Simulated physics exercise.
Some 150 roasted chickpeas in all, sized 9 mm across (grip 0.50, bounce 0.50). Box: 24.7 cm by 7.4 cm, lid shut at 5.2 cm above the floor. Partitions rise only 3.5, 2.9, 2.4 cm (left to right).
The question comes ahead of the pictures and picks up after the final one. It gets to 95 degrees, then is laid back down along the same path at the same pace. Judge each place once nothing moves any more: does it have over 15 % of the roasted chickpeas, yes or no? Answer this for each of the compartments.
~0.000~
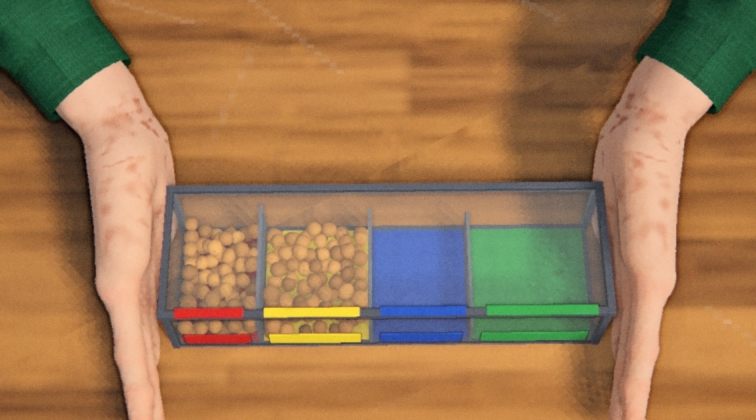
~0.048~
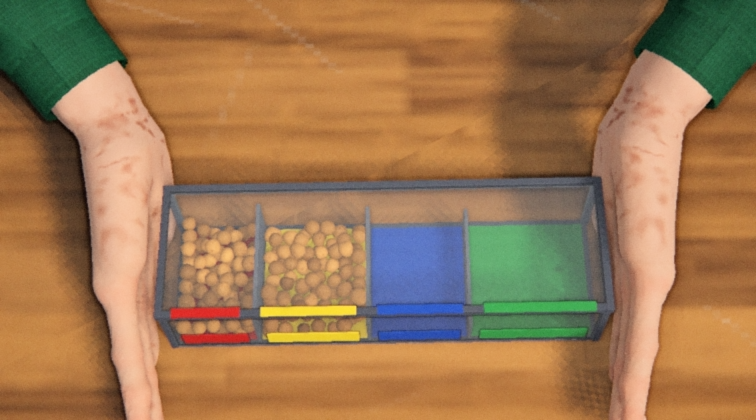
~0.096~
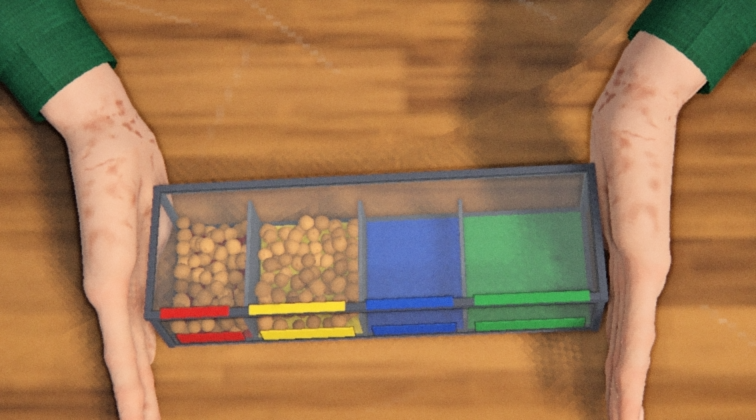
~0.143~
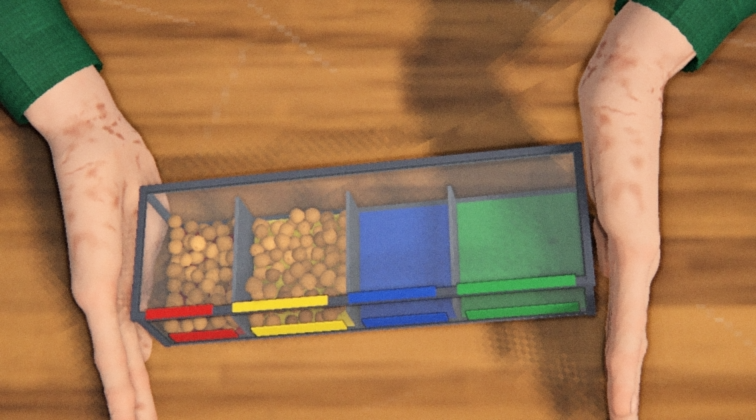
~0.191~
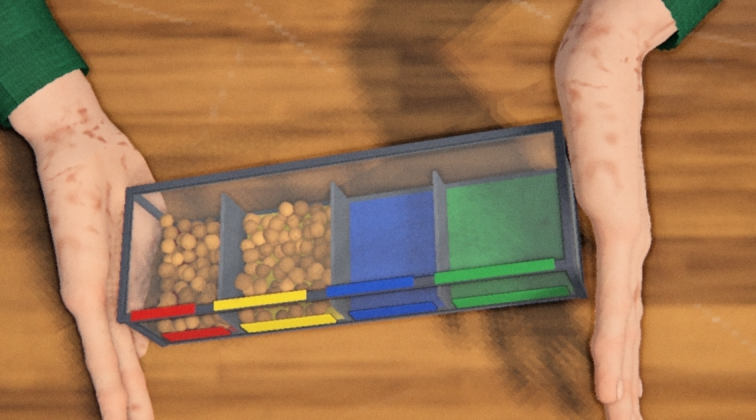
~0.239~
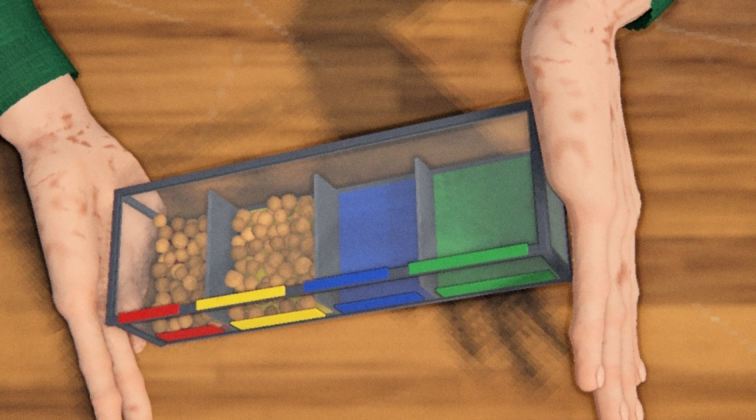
Red compartment: Yes, blue compartment: No, green compartment: No, yellow compartment: Yes.
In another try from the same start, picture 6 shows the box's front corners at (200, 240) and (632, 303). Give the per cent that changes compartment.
Around 60 per cent, it would seem.
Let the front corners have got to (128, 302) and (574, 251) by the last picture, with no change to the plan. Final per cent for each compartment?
Red 60 %, blue 0 %, green 0 %, yellow 40 %.
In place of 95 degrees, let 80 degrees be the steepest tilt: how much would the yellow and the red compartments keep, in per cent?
Yellow: 45; red: 55 (per cent).
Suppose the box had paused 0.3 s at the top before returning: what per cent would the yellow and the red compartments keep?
In that case yellow keeps 30% and red keeps 70%.
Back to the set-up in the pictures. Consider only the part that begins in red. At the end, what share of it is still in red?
Fraction kept: Approx. 100 %.
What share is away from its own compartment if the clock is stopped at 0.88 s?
5 percent.
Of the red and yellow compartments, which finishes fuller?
That would be the red compartment.
Then, at 0.88 s, tilt 93 degrees; red 55 %, yellow 45 %.
After 1.30 s, tilt 39 degrees; red 65 %, yellow 35 %.
After 1.80 s, tilt 0 degrees; red 65 %, yellow 35 %.
At rest (2.3 s), red 65 %, blue 0 %, green 0 %, yellow 35 %.
